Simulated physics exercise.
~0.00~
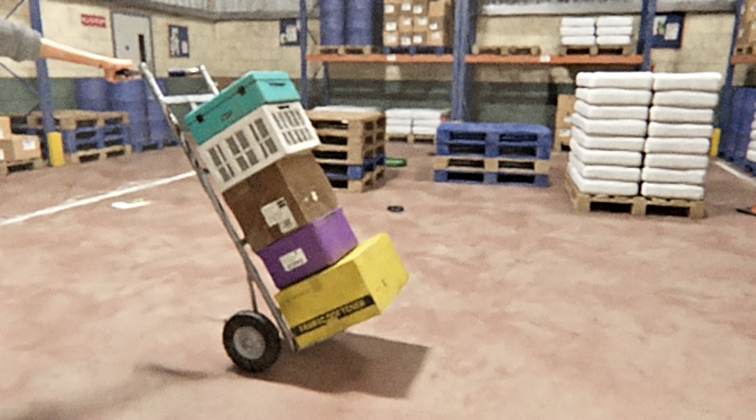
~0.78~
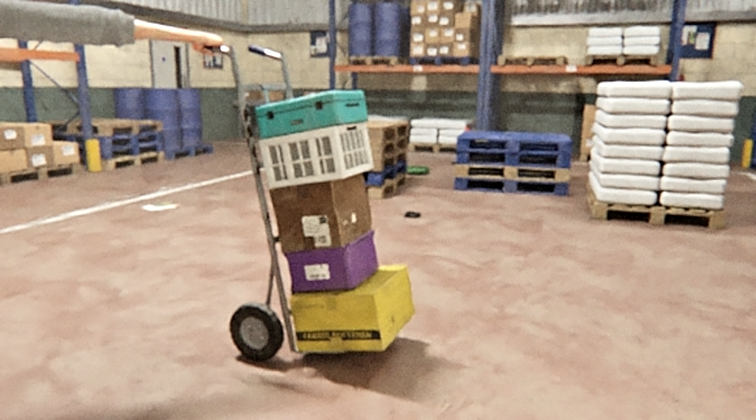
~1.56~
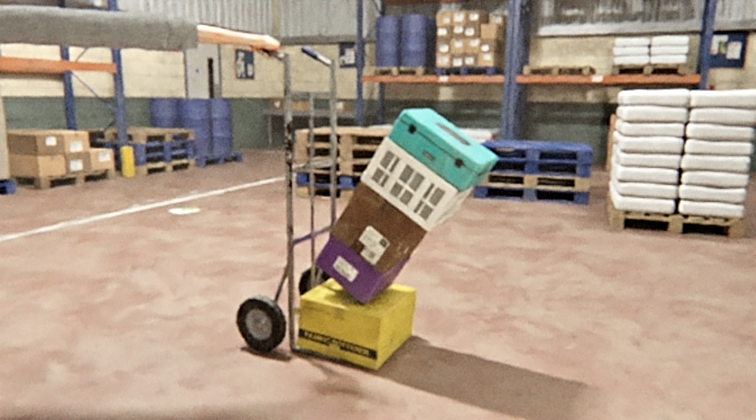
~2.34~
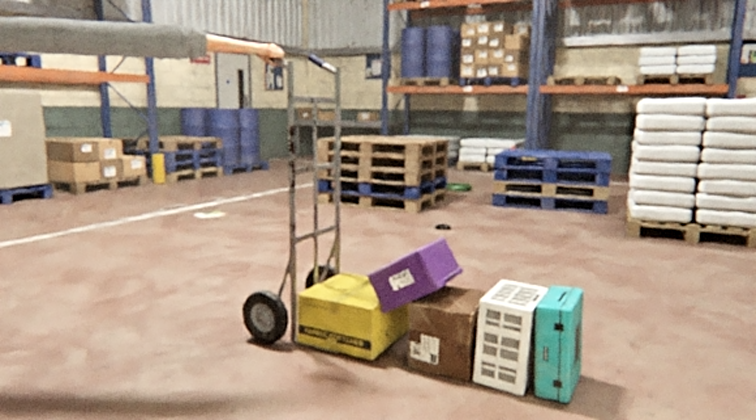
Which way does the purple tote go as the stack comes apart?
The purple tote moves to the right, away from the upright hand truck, and ends tilted between the yellow box and the brown box.
